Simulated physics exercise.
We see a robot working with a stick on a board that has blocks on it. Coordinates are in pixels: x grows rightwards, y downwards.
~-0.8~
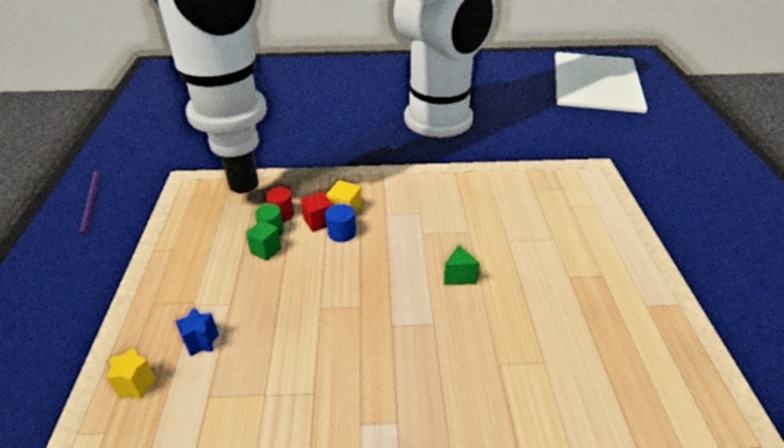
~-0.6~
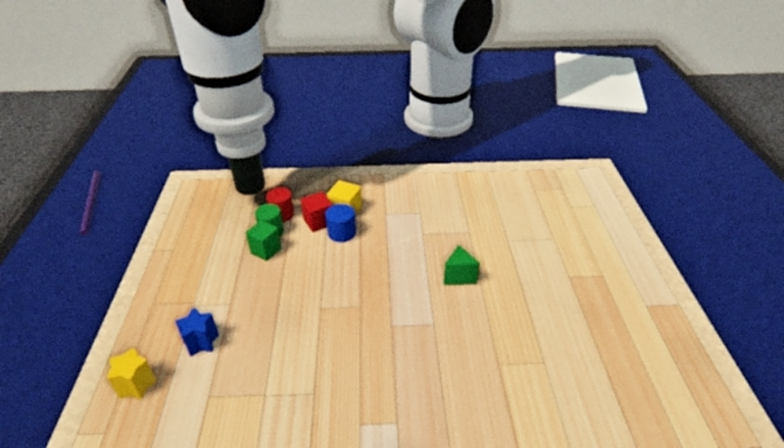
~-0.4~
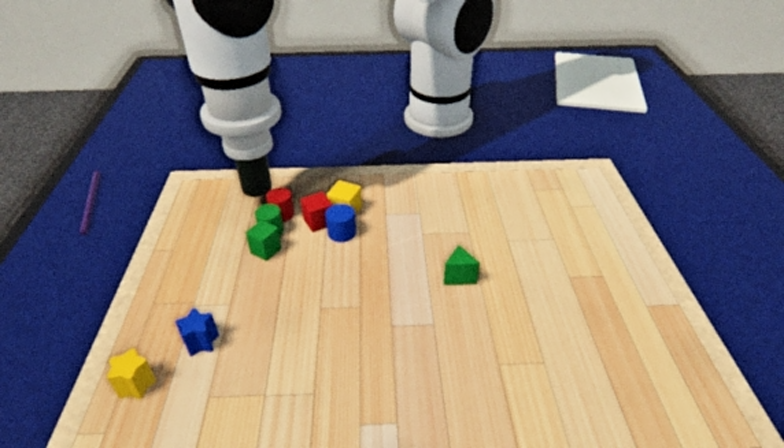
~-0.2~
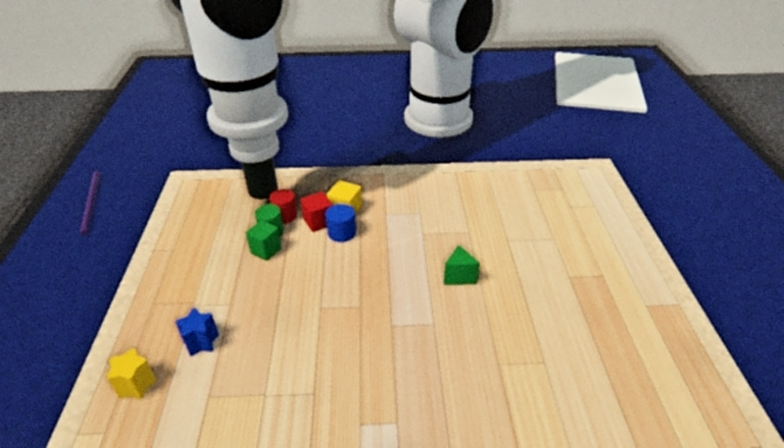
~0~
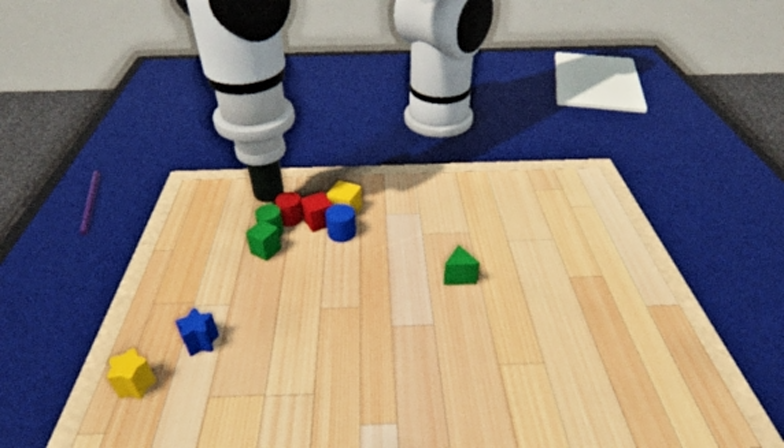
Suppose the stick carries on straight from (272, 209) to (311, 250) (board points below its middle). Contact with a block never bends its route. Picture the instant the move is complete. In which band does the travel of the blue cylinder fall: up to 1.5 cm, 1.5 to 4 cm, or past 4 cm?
Distance: 1.5 to 4 cm.
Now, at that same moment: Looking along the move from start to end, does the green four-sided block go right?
That would be a yes.
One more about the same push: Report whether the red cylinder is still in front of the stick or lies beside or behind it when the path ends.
Pushed along.
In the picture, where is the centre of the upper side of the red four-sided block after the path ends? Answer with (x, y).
Its top middle will sit at (330, 209).
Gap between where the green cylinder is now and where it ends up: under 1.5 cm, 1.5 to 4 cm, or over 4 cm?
Distance: Between 1.5 and 4 cm.
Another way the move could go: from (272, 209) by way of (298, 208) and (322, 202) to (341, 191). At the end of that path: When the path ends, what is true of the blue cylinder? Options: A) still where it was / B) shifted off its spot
B (shifted off its spot)
The first path, step by step. Halfway along, stick (290, 214); green four-sided block (251, 240), turned 35° anticlockwise; green cylinder (267, 223); red cylinder (309, 220); red four-sided block (329, 209), turned 95° anticlockwise; blue cylinder (360, 213).
At the end, stick (309, 235); green four-sided block (247, 243), turned 40° anticlockwise; green cylinder (271, 228); red cylinder (334, 238); red four-sided block (330, 209), turned 105° anticlockwise; blue cylinder (360, 213).
